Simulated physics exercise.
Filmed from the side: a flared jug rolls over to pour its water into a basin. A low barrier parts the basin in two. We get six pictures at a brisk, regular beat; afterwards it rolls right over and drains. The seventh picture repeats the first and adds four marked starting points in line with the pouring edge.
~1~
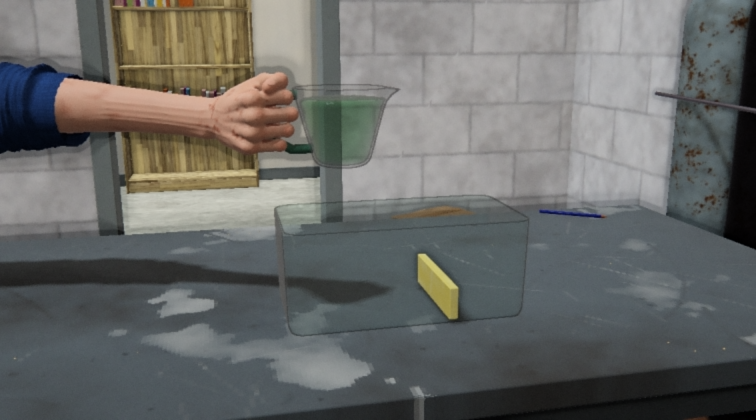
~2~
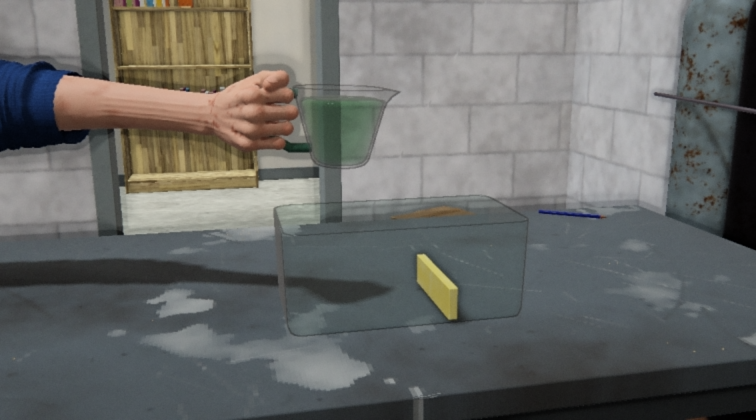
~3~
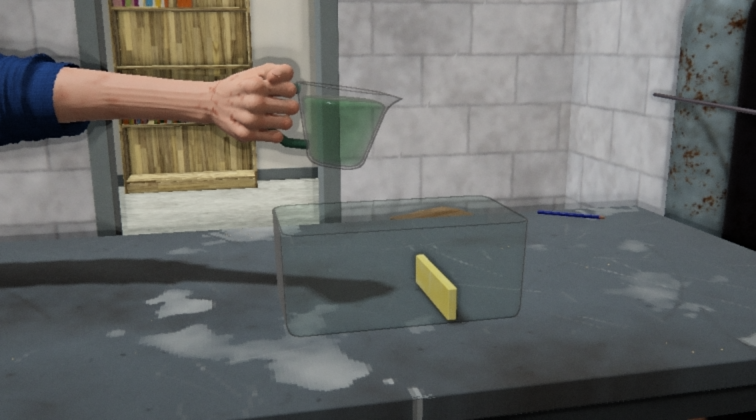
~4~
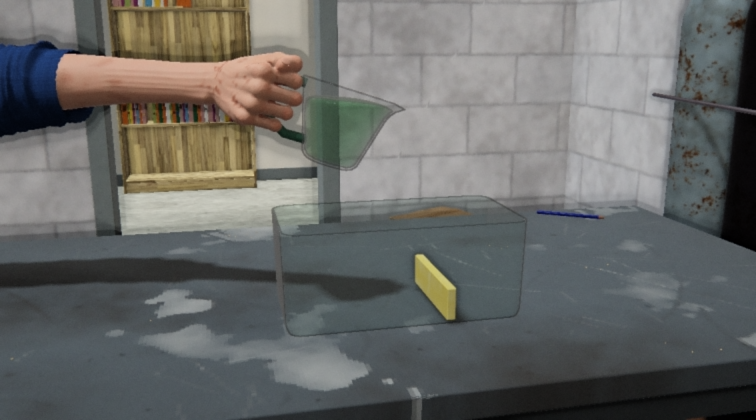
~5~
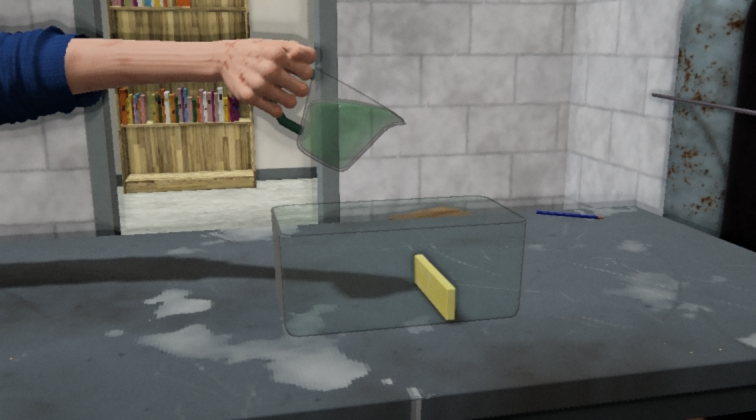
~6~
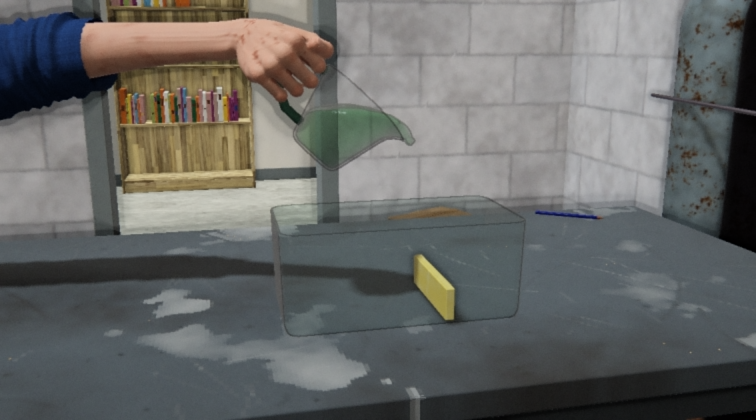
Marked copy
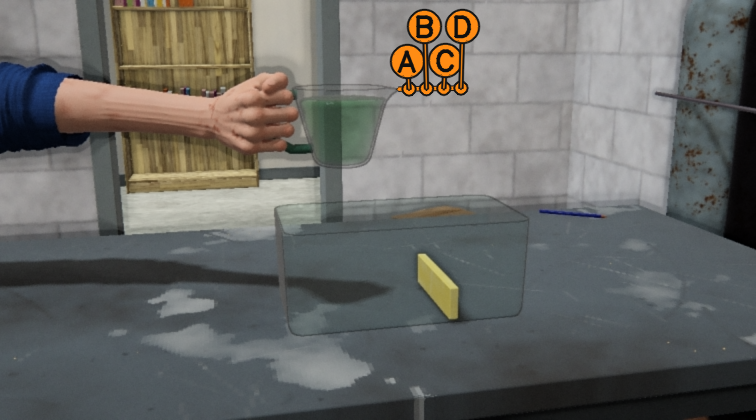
On a stained grey tabletop, a hand slowly tilting a clear jug of green liquid rightward above a glass basin with a yellow barrier.
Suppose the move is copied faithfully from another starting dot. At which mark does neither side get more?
I would pick place A.
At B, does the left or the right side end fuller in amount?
The right side.
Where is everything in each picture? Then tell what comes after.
Upright, lip at (399, 89); basin from (288, 335) to (521, 313); top of the wall at (437, 270); nothing has left yet.
Tipped about 2°, lip at (399, 91); nothing has left yet.
Tipped about 8°, lip at (401, 98); nothing has left yet.
Tipped about 18°, lip at (404, 109); nothing has left yet.
Tipped about 30°, lip at (405, 123); water is over the lip, down to (399, 118).
Tipped about 44°, lip at (402, 139); water is over the lip, down to (409, 143).
On the marked copy, A at (409, 89); B at (426, 88); C at (443, 88); D at (460, 88).
With A, about 52 % ends left of the wall and 46 % right of it; 3 % is lost outside.
With B, about 24 % ends left of the wall and 73 % right of it; 3 % is lost outside.
With C, about 26 % ends left of the wall and 72 % right of it.
With D, about 19 % ends left of the wall and 77 % right of it; 4 % is lost outside.
